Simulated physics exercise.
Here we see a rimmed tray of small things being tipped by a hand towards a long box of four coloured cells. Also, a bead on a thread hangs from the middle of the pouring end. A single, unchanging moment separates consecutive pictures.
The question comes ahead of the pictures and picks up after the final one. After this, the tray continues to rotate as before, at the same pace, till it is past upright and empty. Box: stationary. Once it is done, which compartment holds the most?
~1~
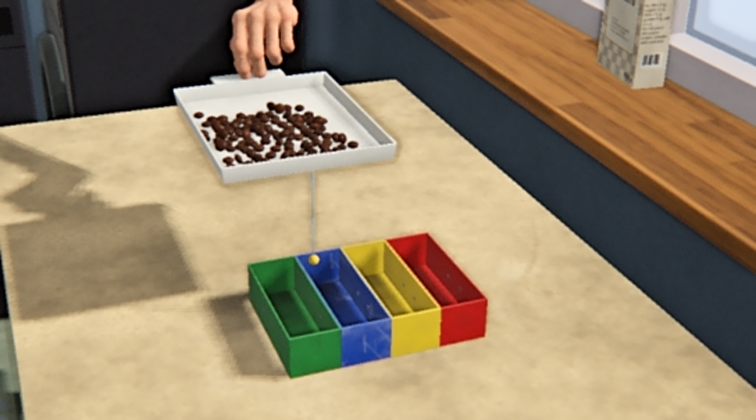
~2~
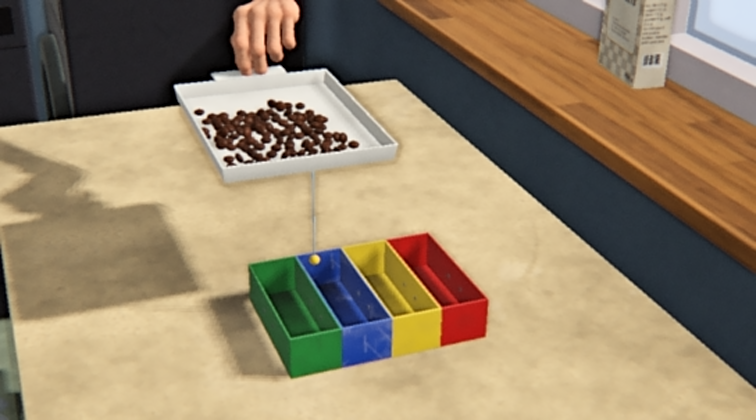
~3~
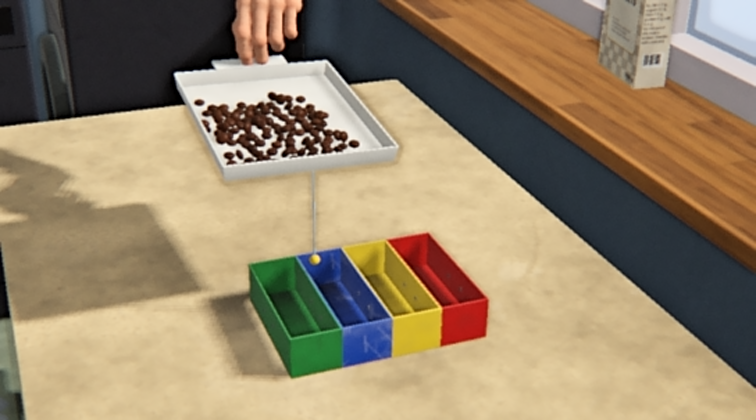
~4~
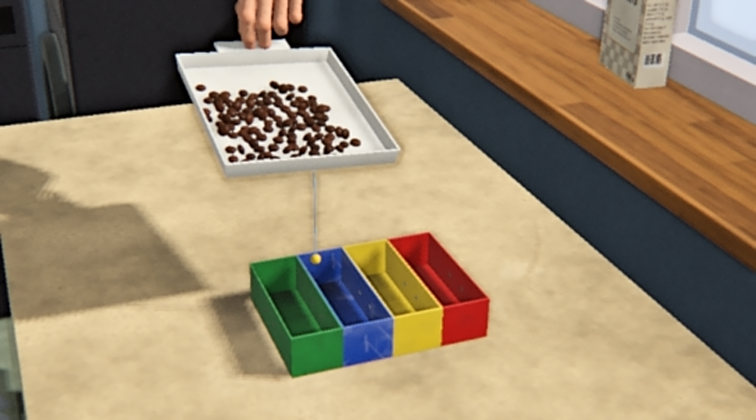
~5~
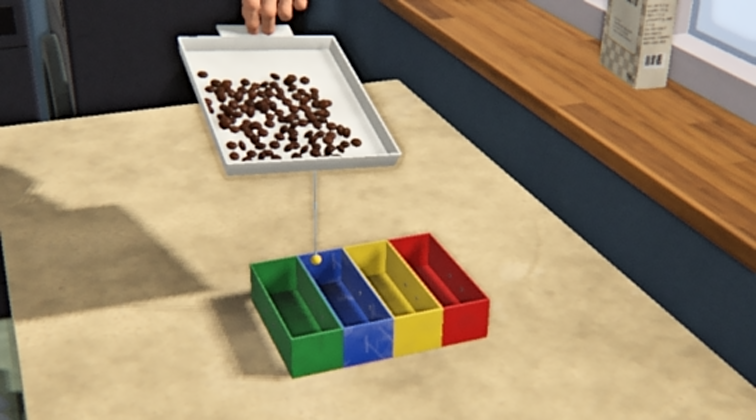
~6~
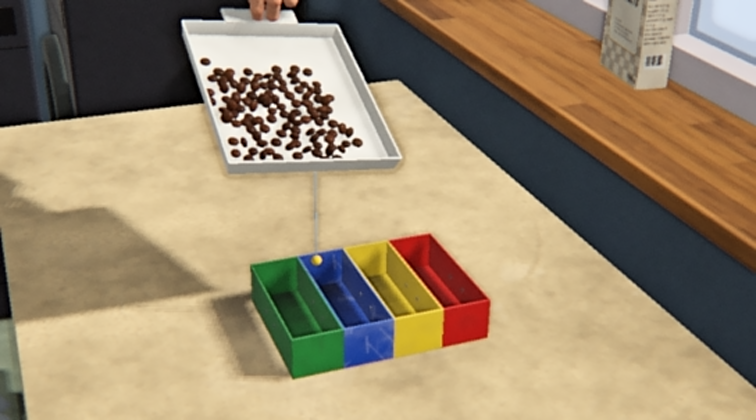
The yellow compartment holds the most.
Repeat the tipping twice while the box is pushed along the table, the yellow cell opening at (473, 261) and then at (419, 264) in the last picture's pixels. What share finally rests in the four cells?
Roughly 70 per cent, and 100 per cent.
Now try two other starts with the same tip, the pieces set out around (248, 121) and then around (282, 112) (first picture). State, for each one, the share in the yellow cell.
It would be 50 in a hundred, and then 60 in a hundred.
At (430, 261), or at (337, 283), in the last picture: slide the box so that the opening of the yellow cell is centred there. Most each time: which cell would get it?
Run one gives the blue cell; run two gives the cell in red.
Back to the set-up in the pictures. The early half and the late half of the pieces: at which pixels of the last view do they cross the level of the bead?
Earlier half at (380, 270), later half at (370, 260).
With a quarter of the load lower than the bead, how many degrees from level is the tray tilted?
100 degrees.
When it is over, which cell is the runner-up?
Second place: That blue cell.
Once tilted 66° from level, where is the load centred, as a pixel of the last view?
In the last view, the load is centred near (327, 130).
Just after the last frame, tray tipped steeply; almost all on the tray; just a few falling or outside the box.
A moment on, tray tipped past a quarter turn; roughly a quarter on the tray; roughly a quarter in the yellow cell; about a tenth in the blue cell; just a few in the red cell; just a few in the green cell; roughly a quarter falling or outside the box.
Further on, tray tipped past a quarter turn; roughly half in the yellow cell; roughly a third in the blue cell; about a tenth in the red cell; about a tenth in the green cell; just a few falling or outside the box.
When it is over, tray tipped past a quarter turn; roughly half in the yellow cell; roughly a third in the blue cell; about a tenth in the red cell; about a tenth in the green cell; just a few outside the box.
